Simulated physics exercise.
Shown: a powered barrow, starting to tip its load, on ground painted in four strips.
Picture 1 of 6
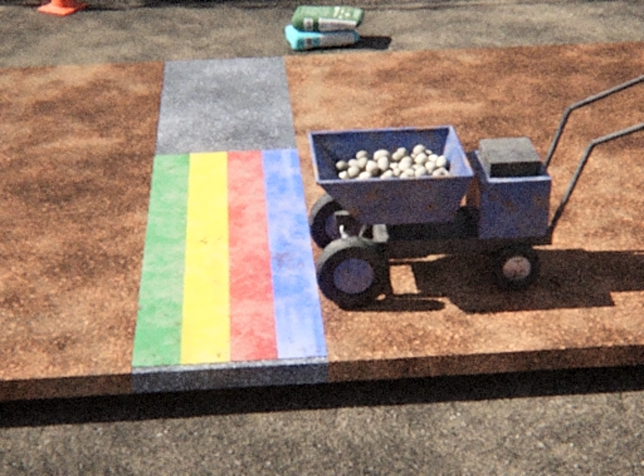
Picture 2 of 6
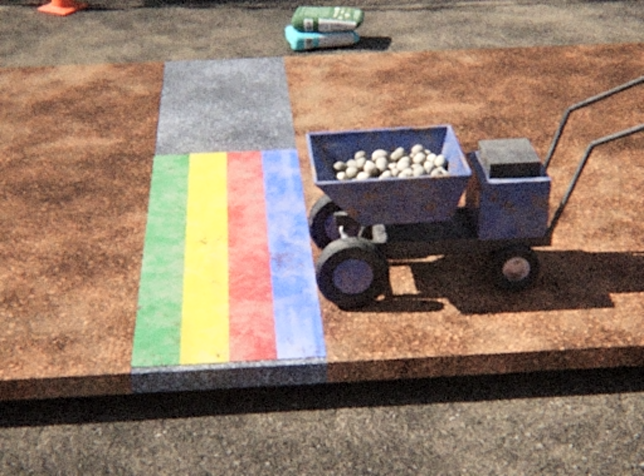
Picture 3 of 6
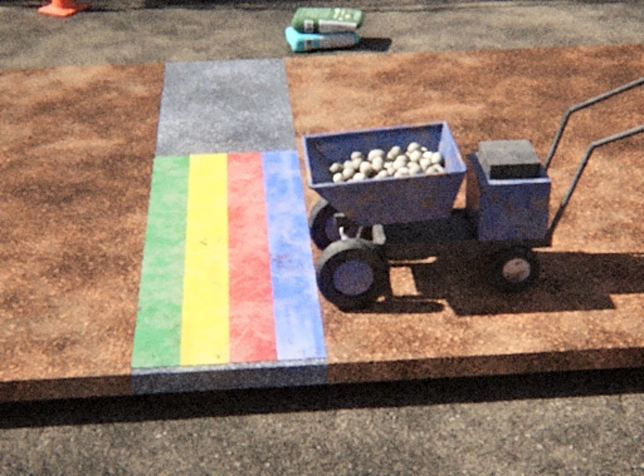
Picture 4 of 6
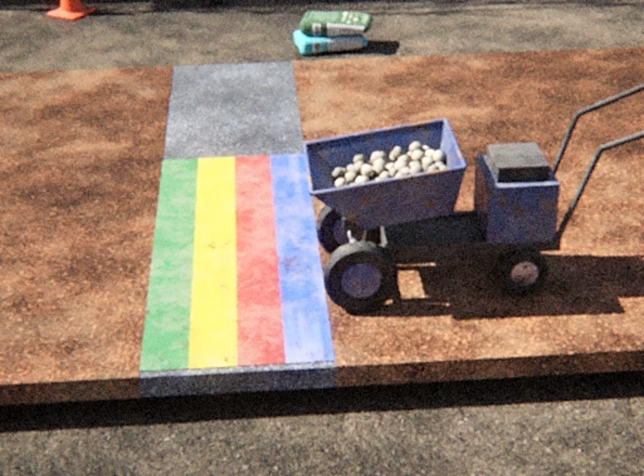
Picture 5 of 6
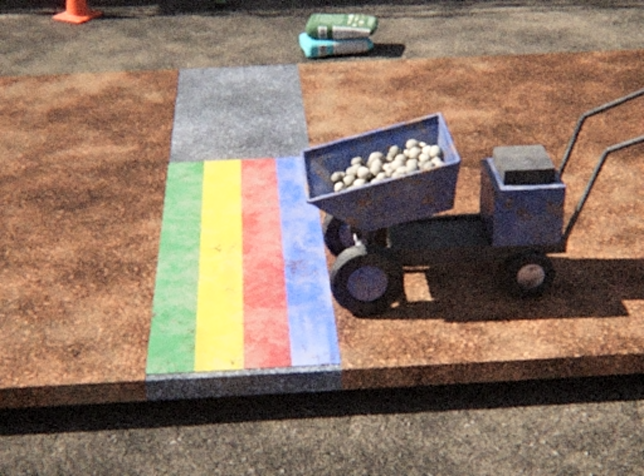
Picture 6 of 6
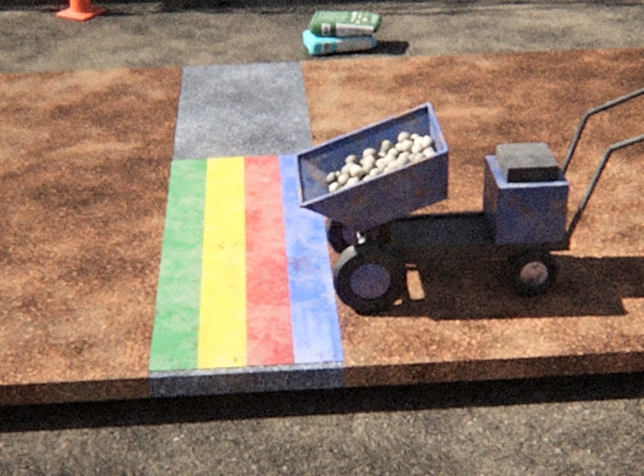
The clip opens on a small blue powered barrow, its skip level and loaded with pale, rounded pebbles, standing right of green, yellow, red and blue strips painted on brown ground. The skip begins tilting slightly toward the left, then slants more clearly, its lip lowering over the blue strip while the pebbles stay inside.
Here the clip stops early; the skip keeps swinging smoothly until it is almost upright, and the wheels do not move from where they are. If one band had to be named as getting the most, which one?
I would name yellow.
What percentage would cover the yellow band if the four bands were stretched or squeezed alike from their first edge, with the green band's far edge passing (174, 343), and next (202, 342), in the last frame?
50 and 30 in a hundred.
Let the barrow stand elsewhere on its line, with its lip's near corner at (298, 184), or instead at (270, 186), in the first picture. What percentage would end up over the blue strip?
0 % and 0 %.
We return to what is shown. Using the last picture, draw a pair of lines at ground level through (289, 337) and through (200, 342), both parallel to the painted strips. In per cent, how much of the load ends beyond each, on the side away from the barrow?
Near 90 % and near 20 %, in that order.
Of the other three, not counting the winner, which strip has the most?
Runner-up - the strip in red.
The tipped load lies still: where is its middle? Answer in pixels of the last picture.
Somewhere around (229, 283) in the last picture.
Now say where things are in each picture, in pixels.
In the first frame, lip of the skip (318, 183), level; top of the load (399, 174), river pebbles; blue strip (299, 328); red strip (253, 330); yellow strip (206, 333); green strip (159, 335).
In the second frame, lip of the skip (316, 185), level; top of the load (397, 174).
In the third frame, lip of the skip (311, 188), tipped barely; top of the load (405, 174).
In the fourth frame, lip of the skip (312, 194), tipped a little; top of the load (407, 174).
In the fifth frame, lip of the skip (309, 202), tipped a little; top of the load (403, 173).
In the sixth frame, lip of the skip (302, 206), tipped clearly; top of the load (414, 160); blue strip (316, 333); red strip (269, 335); yellow strip (223, 337); green strip (176, 340).
Just after the last frame, skip tipped steeply; every one in the skip.
A moment on, skip tipped steeply; the larger part in the skip; just a few over the red strip; about a tenth over the yellow strip.
Further on, skip tipped right over; roughly a quarter in the skip; roughly a quarter over the red strip; roughly half over the yellow strip; about a tenth over the green strip; just a few off the paint.
When it is over, skip tipped right over; about a tenth in the skip; not one over the blue strip; roughly a quarter over the red strip; roughly half over the yellow strip; about a tenth over the green strip; just a few off the paint.
